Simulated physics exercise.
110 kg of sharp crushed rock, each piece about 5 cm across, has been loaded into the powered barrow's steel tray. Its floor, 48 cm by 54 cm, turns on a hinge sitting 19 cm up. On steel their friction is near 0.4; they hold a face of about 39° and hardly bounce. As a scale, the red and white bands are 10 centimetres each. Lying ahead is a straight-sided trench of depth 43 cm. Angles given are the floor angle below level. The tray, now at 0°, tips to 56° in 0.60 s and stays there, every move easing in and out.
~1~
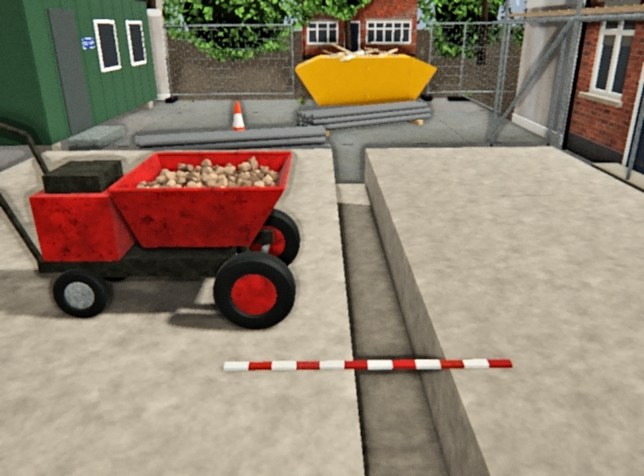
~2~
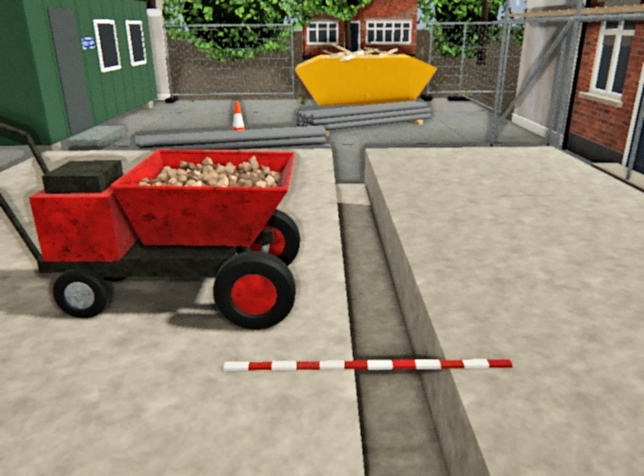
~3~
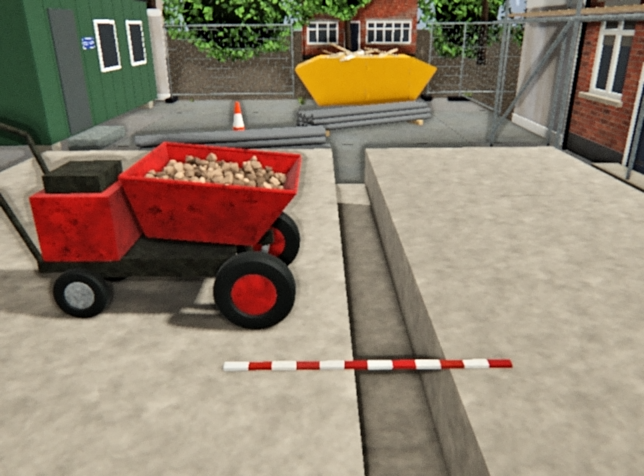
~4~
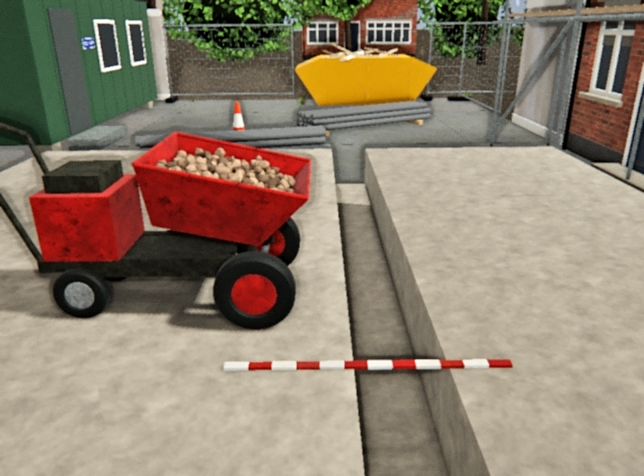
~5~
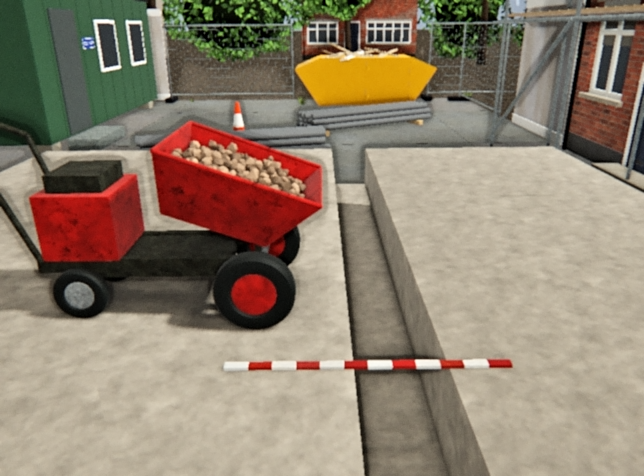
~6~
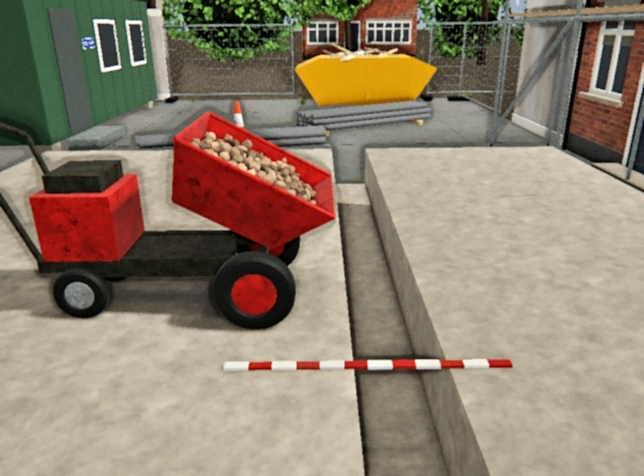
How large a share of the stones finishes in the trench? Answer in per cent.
A share of about 24 per cent.
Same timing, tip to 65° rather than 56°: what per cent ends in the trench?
The trench would hold about 40% of it.
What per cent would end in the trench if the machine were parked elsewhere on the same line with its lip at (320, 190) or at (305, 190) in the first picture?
Roughly 10 percent for the first, and 15 percent for the second.
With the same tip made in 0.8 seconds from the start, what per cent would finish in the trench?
It would come to roughly 15 per cent.
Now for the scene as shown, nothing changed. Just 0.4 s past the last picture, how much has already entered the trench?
Some 5 per cent.
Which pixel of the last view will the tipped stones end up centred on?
The middle should be near (401, 361).
Then, 0.1 s after the last picture the floor is at 47°, 100 % in the tray; the foremost stones are at (336, 226).
Then, 0.4 s after the last picture the floor is at 56°, 95 % in the tray, 5 % in the trench; the foremost stones are at (397, 269).
Then, 0.7 s after the last picture the floor is at 56°, 74 % in the tray, 21 % in the trench, 5 % past the trench; the foremost stones are at (457, 281).
Then, 2.7 s after the last picture the floor is at 56°, 71 % in the tray, 24 % in the trench, 5 % past the trench; the foremost stones are at (500, 283).
